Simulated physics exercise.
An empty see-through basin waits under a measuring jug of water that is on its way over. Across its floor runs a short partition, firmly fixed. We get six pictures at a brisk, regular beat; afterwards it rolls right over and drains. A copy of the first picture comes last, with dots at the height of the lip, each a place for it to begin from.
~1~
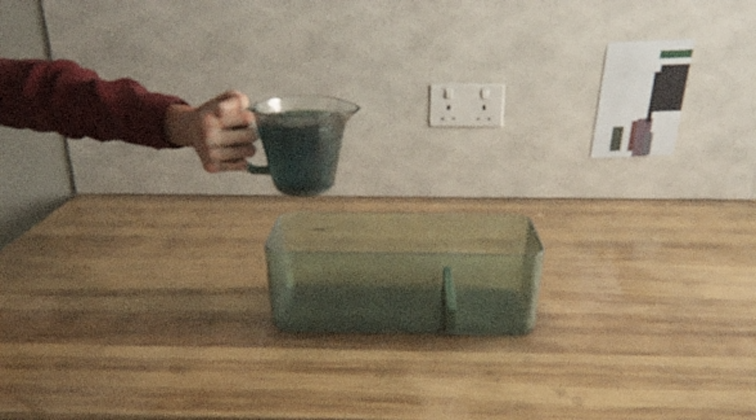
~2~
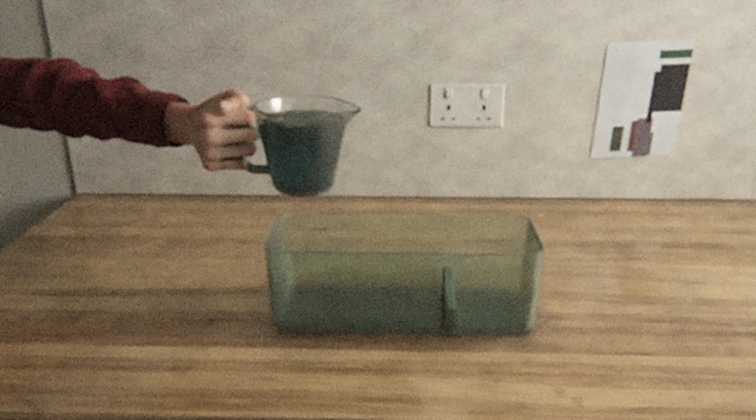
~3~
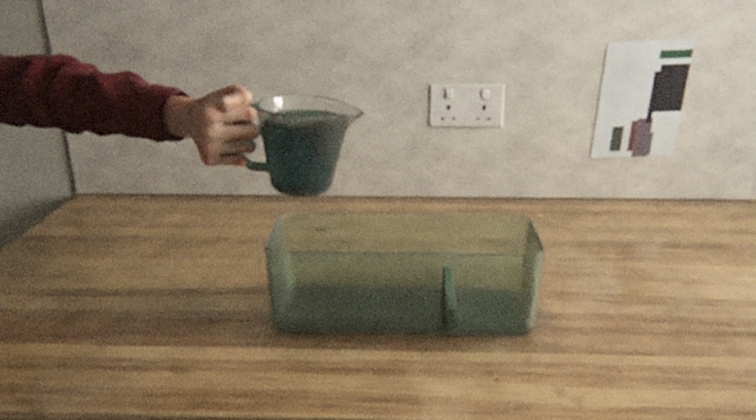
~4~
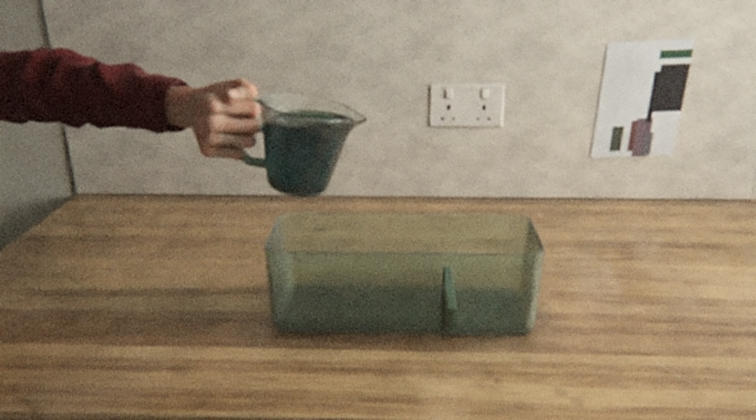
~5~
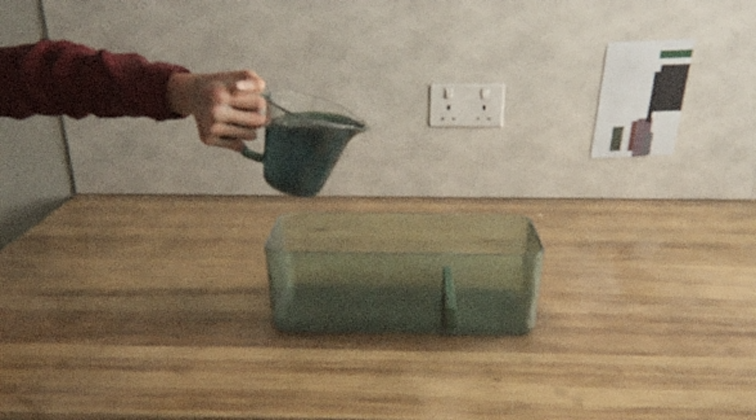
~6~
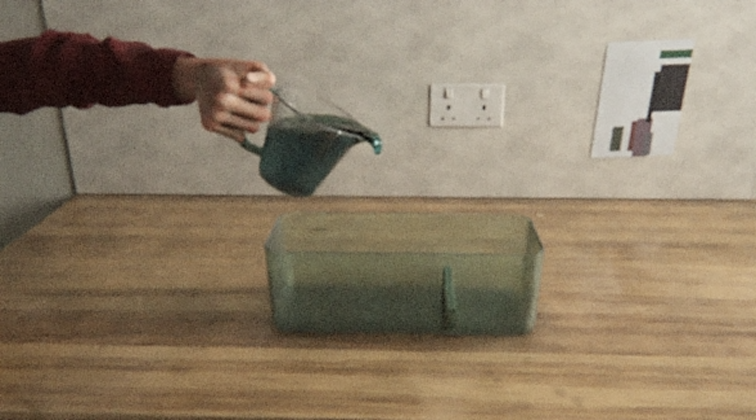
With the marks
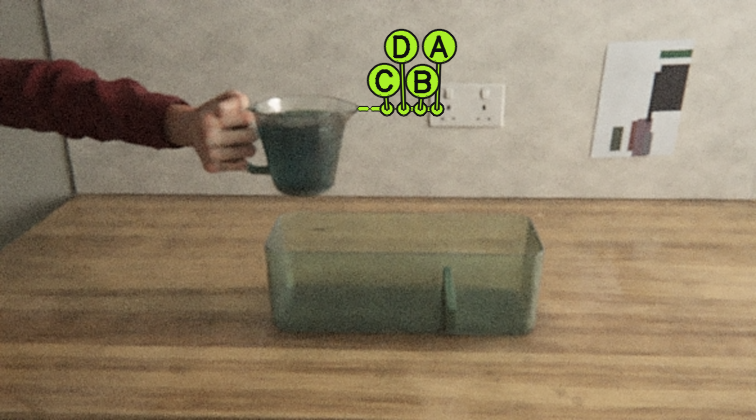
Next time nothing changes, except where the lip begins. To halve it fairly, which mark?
D is best.
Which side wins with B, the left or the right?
The right side.
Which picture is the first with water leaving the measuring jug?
In picture 6.
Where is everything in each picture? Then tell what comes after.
Upright, lip at (359, 108); basin from (273, 326) to (534, 331); top of the wall at (449, 285); nothing has left yet.
Upright, lip at (360, 109); nothing has left yet.
Tipped about 5°, lip at (362, 113); nothing has left yet.
Tipped about 11°, lip at (366, 120); nothing has left yet.
Tipped about 18°, lip at (369, 128); nothing has left yet.
Tipped about 27°, lip at (371, 139); water is over the lip, down to (377, 151).
On the marked copy, A at (436, 109); B at (420, 108); C at (387, 108); D at (403, 108).
For place A, about 24 % ends left of the wall and 76 % right of it.
For place B, about 29 % ends left of the wall and 71 % right of it.
For place C, about 80 % ends left of the wall and 19 % right of it.
For place D, about 49 % ends left of the wall and 51 % right of it.
